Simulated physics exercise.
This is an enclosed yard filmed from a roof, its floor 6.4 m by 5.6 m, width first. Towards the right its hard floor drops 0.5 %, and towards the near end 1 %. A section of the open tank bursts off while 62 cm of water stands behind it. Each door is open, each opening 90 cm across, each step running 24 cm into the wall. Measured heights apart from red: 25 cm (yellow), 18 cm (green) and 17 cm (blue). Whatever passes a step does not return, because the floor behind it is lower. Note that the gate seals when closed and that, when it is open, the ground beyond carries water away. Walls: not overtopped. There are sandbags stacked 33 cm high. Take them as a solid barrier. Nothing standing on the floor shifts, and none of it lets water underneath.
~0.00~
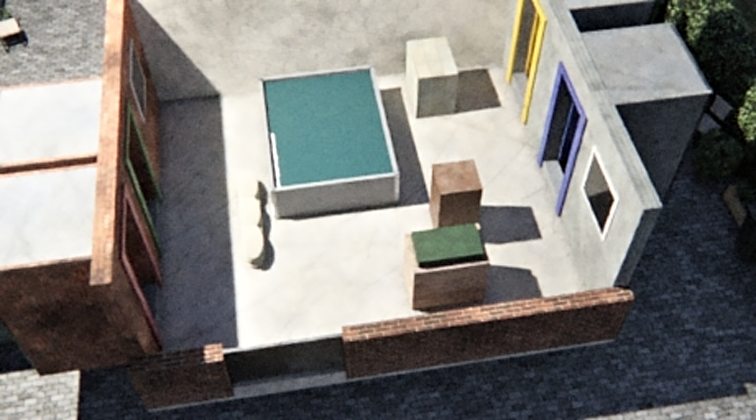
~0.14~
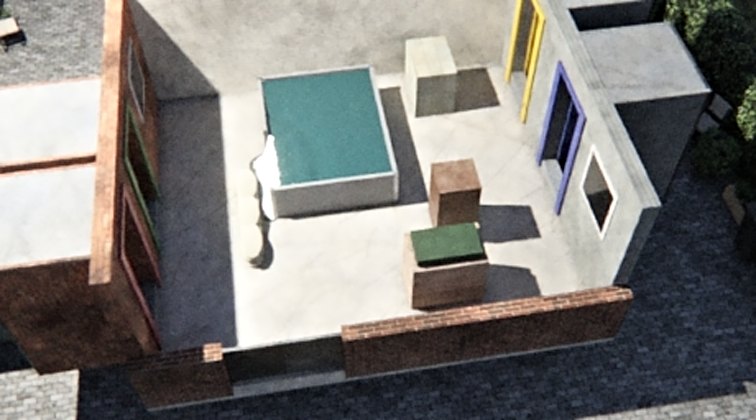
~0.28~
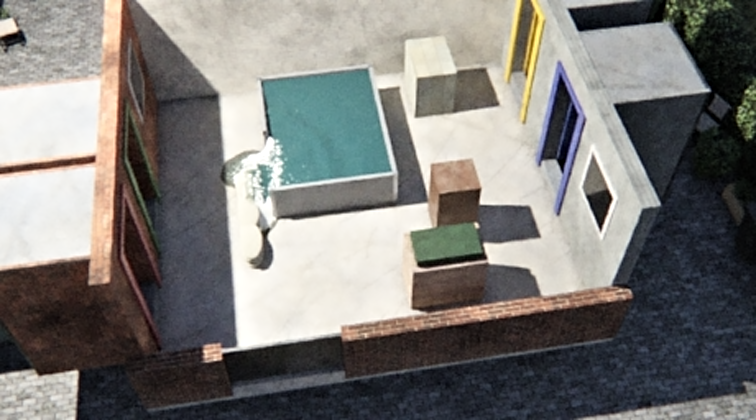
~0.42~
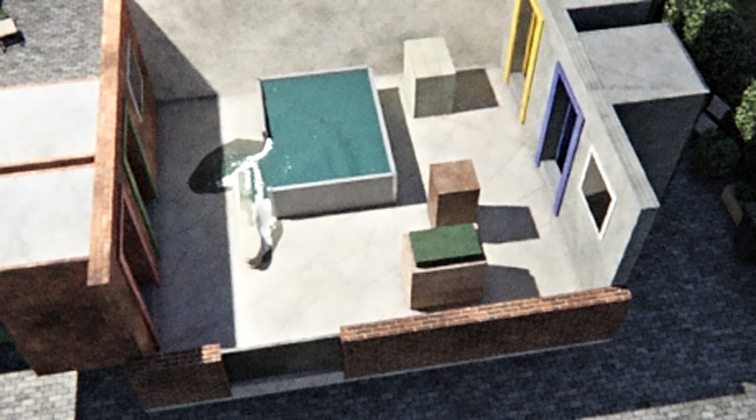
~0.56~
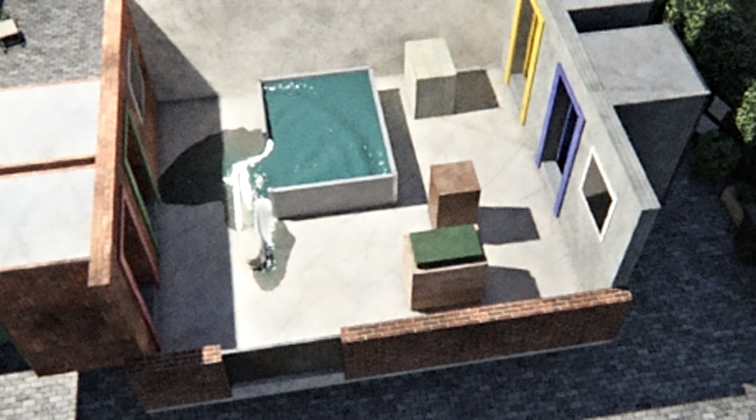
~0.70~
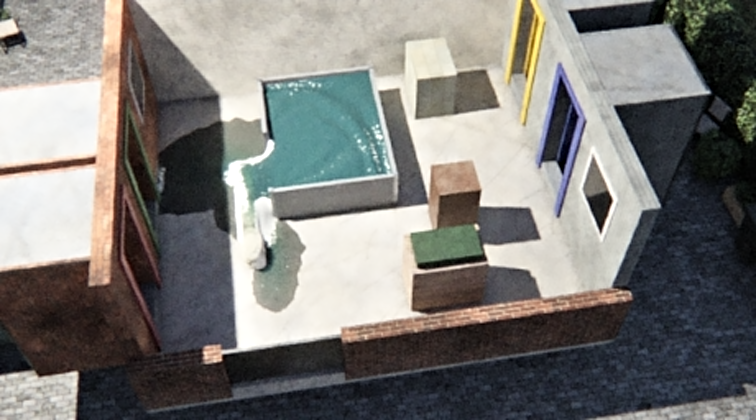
In a walled yard, water bursts from an open tank's left side and spreads across the floor.
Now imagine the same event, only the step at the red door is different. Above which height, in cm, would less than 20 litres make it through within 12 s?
Above roughly 7.5 cm.
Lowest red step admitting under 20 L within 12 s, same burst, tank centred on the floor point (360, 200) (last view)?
Then about 16 centimetres at the least.
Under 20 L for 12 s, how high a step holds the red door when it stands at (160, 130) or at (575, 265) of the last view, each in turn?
You'd want roughly 19 cm there first, then roughly 8.0 cm.
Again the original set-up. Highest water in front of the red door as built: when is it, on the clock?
I'd say near 9.0 seconds.
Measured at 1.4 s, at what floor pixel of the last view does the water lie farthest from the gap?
At about (351, 356).
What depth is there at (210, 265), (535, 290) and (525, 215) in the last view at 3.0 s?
Close to 5, 1 and 0 cm deep.
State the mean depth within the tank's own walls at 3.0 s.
I'd put it near 36 cm.
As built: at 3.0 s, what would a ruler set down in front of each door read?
Depths in cm: Yellow 0, green 9, blue 0, red 6.
After 1.4 s water covers 30 % of the floor, deepest (56 cm) near (259, 199); it has not reached the red door.
After 3.0 s water covers 50 % of the floor, deepest (36 cm) near (259, 199); 6 cm at the red door, 0 litres in over its 24 cm step.
After 12.0 s water covers 95 % of the floor, deepest (16 cm) near (260, 208); 7 cm at the red door, 0 litres in over its 24 cm step.
At the red door as built, the water arrived by 1.8 s and peaked near 9 cm at 9.2 s.
With a step of 7 cm, 26 litres would have come in within the 12 s; with 9.5 cm, 6 litres. So under 20 litres takes about 7.5 cm.
